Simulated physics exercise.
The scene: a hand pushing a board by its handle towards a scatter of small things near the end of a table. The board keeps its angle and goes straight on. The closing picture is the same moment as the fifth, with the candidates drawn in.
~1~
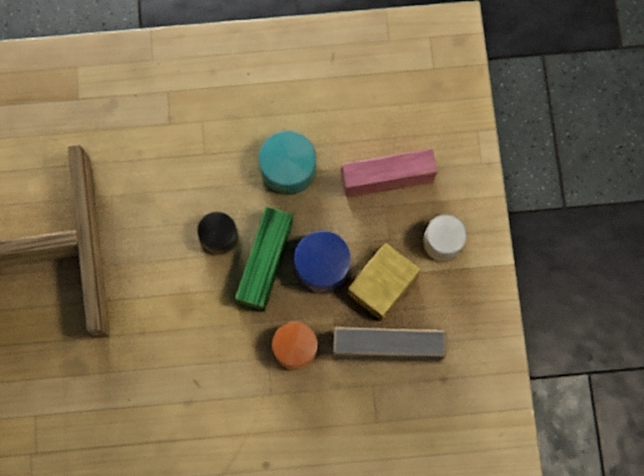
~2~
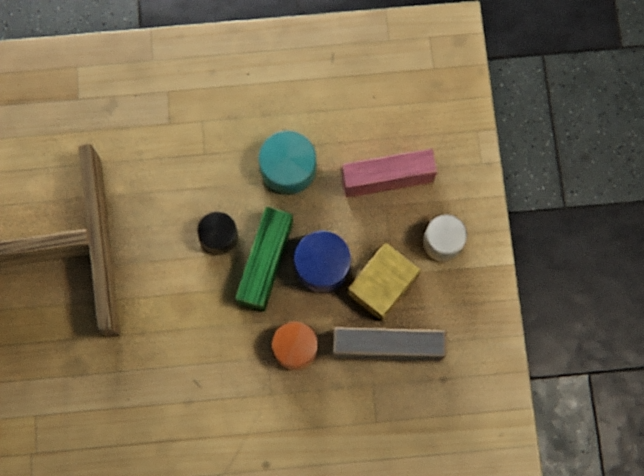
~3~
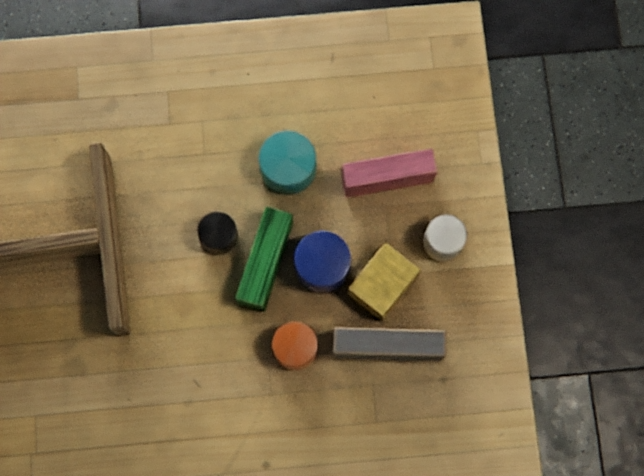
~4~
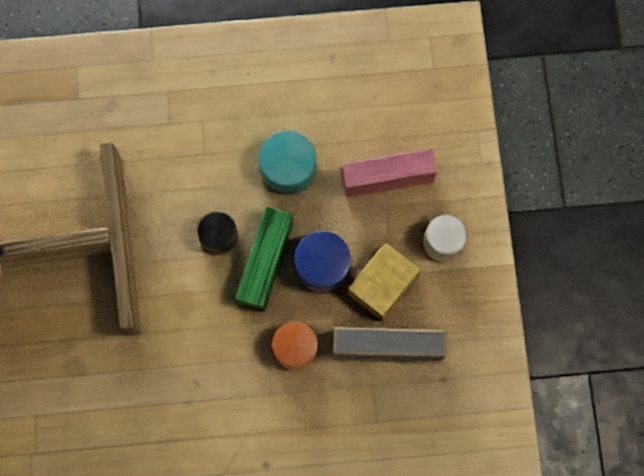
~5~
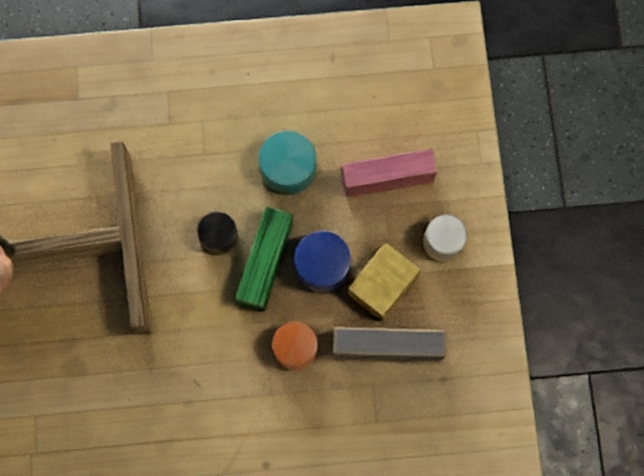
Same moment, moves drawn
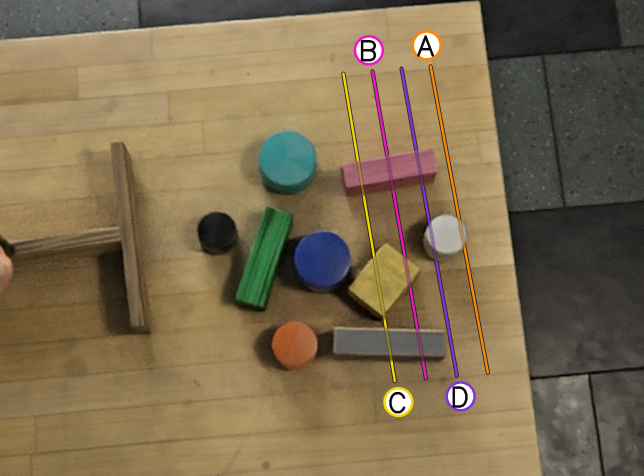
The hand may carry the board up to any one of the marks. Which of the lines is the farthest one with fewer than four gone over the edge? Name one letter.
A.
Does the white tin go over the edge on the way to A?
By then, yes.
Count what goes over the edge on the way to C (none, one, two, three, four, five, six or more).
By then, none.
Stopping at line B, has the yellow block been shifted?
Yes.
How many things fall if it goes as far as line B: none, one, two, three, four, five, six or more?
The count is none.
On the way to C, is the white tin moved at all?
Yes.
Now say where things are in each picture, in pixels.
Blue tin (323, 263); pink bar (389, 173); black tin (218, 234), in the first frame.
Board (94, 235); green stick (265, 259), in the second frame.
Board (106, 234); turquoise tin (288, 163), in the third frame.
Board (116, 233); white tin (444, 238), in the fourth frame.
Board (127, 232); blue tin (323, 263); pink bar (389, 173); black tin (218, 234), in the fifth frame.
On the marked copy, A at (458, 215); B at (398, 220); C at (368, 223); D at (428, 217).
Taking A. A third of the way, board (246, 222); blue tin (338, 267); green stick (297, 256).
Two thirds of the way, board (365, 212); pink bar (457, 176); white tin (461, 231).
When it is over, board (458, 203); pink bar over the edge; white tin over the edge; two fallen.
As for the rest, B is within the limit but short; C is within the limit but short; D is within the limit but short.
